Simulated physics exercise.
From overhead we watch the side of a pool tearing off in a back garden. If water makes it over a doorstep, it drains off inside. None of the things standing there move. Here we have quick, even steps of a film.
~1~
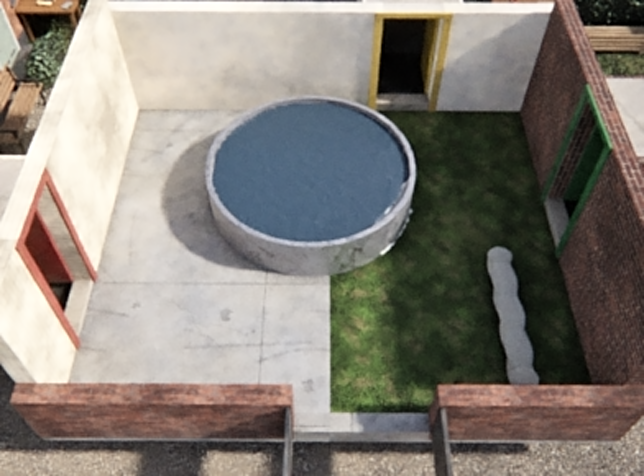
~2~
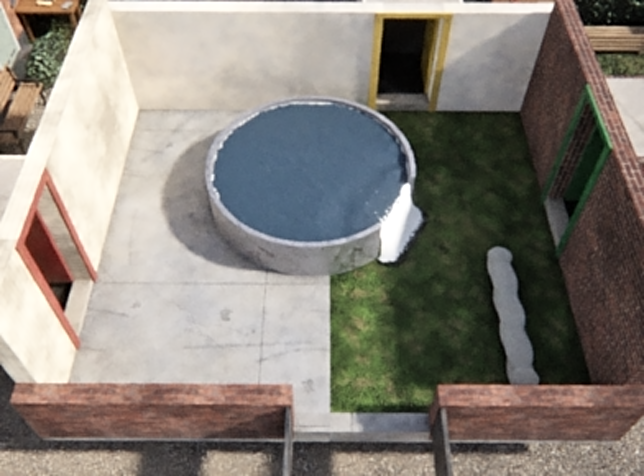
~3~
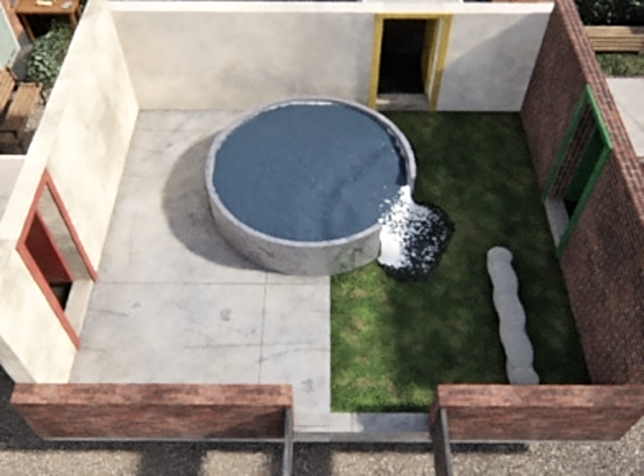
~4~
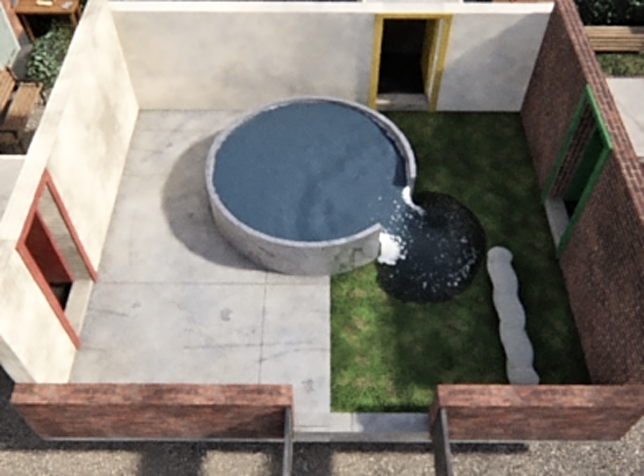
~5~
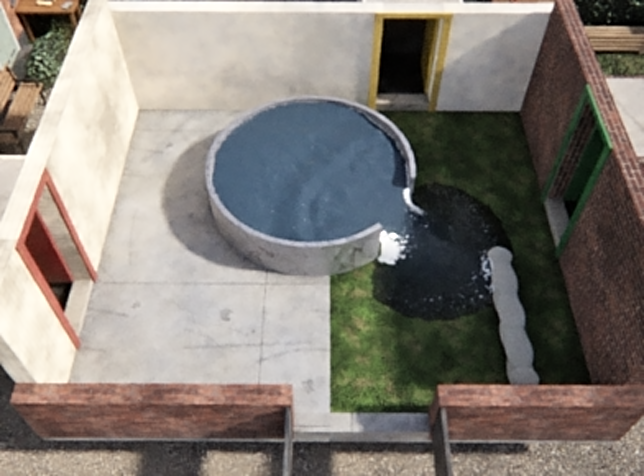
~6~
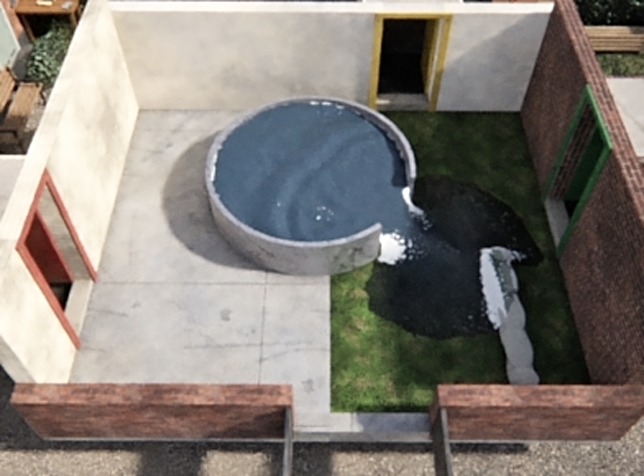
Walled back garden from overhead, water bursting through the right side of a round pool and spreading dark across the grass.
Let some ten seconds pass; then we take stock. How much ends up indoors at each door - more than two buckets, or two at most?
Indoors: Red door, two at most; yellow door, two at most; green door, more than two.
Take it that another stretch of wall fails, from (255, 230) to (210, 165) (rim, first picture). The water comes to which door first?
That would be the red one.
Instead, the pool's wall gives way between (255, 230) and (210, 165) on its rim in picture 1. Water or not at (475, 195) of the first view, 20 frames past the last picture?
Answer: Bone-dry.
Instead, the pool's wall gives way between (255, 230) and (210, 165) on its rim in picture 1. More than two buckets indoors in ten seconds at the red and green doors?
The red door tops the threshold, and the green door remains within limit.
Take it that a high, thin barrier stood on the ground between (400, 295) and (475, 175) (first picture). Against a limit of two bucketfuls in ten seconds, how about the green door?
Green: Within bounds.
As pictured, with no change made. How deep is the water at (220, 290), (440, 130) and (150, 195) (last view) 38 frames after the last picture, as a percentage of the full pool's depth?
Respectively 6, 12 and 0 per cent.
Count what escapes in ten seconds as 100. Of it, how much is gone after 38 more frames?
Around 60 percent.
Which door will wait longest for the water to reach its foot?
The red door.
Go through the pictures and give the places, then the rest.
Still water in the pool at (311, 168), in the first frame.
Water pours out at (397, 223) and has run to (383, 261), in the second frame.
Water pours out at (397, 224) and has run to (423, 275), in the third frame.
The front is at (456, 290), out from the gap at (397, 225), in the fourth frame.
Water pours out at (397, 225) and has run to (492, 297), in the fifth frame.
Water pours out at (397, 224) and has run to (498, 329), in the sixth frame.
A moment on, water covers 25 % of the floor; the red door not reached, the yellow door not reached, the green door wet at the sill, nothing in.
Next, water covers 35 % of the floor; the red door not reached, the yellow door not reached, the green door over two buckets in.
Then, water covers 50 % of the floor; the red door not reached, the yellow door not reached, the green door far over two buckets in.
Later, water covers 75 % of the floor; the red door wet at the sill, nothing in, the yellow door wet at the sill, nothing in, the green door far over two buckets in.
In the end, water covers 95 % of the floor; the red door wet at the sill, nothing in, the yellow door wet at the sill, nothing in, the green door far over two buckets in.
